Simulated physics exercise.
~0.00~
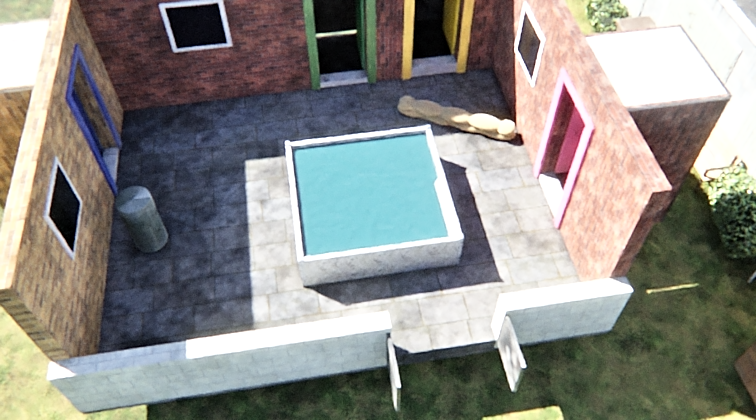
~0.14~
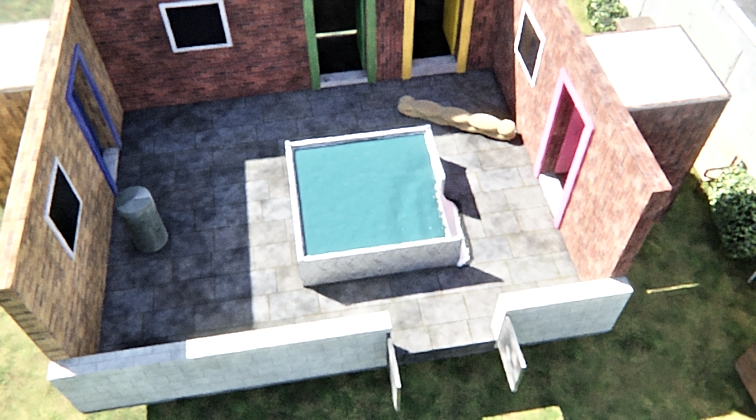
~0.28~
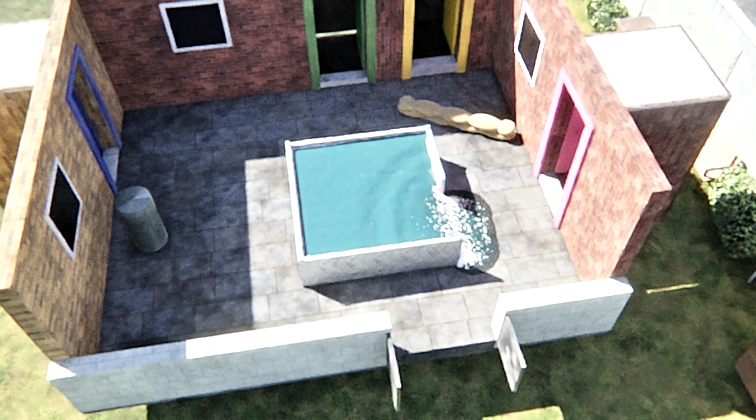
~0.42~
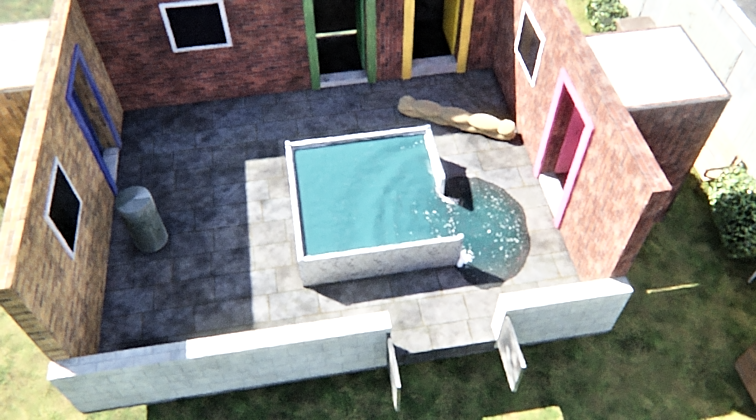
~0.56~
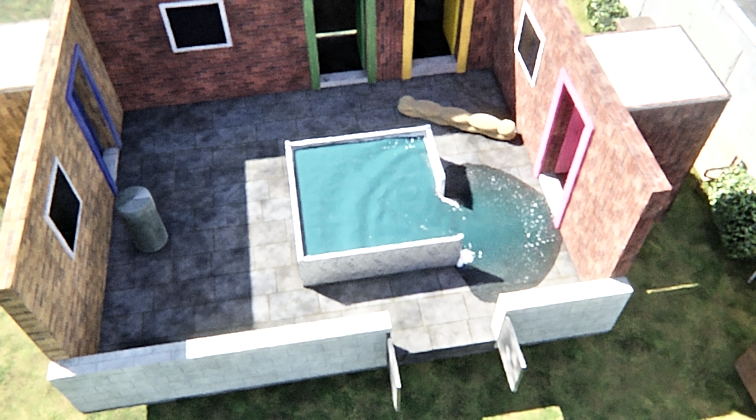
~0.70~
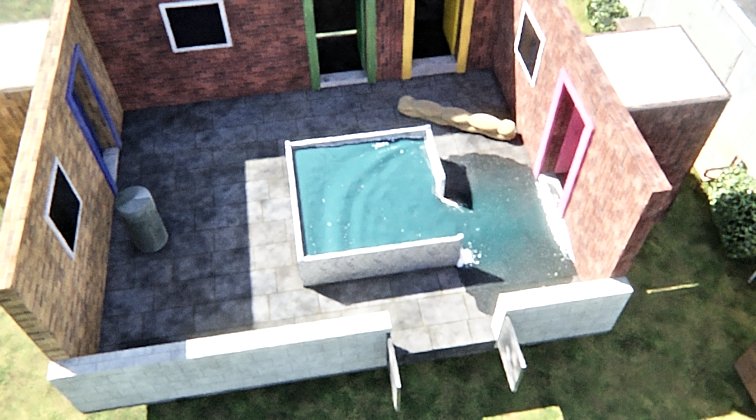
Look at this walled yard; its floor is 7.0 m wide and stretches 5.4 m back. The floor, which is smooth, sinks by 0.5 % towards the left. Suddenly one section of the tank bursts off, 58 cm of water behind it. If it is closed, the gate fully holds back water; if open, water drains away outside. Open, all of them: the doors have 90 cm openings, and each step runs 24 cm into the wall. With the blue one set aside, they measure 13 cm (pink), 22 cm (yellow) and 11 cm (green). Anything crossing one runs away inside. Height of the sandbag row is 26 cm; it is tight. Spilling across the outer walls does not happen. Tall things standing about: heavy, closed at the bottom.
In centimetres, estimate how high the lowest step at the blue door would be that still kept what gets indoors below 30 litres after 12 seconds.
It comes to roughly 7 cm.
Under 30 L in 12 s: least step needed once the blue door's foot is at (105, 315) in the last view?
About 7.5 cm.
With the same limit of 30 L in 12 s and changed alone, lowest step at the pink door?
At pink, roughly 28 cm.
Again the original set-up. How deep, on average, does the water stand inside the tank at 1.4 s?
Averaged depth comes out at about 44 cm.
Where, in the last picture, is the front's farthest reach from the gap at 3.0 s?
Lab note: Front tip approx. (488, 74).
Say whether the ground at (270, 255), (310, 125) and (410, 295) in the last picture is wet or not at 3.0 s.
1: Unwetted; 2: Unwetted; 3: Awash.
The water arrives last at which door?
Coming last is the blue one.
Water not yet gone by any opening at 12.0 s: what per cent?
I'd say near 80 per cent is still there.
After 1.4 s water covers 15 % of the floor, deepest (44 cm) near (583, 310); it has not reached the blue door.
After 3.0 s water covers 30 % of the floor, deepest (31 cm) near (579, 299); it has not reached the blue door.
After 12.0 s water covers 95 % of the floor, deepest (11 cm) near (121, 138); 10 cm at the blue door, 20 litres in over its 8 cm step.
At the blue door as built, the water arrived by 7.2 s and peaked near 12 cm at 8.6 s.
With a step of 6.5 cm, 38 litres would have come in within the 12 s; with 9 cm, 11 litres. So under 30 litres takes about 7 cm.
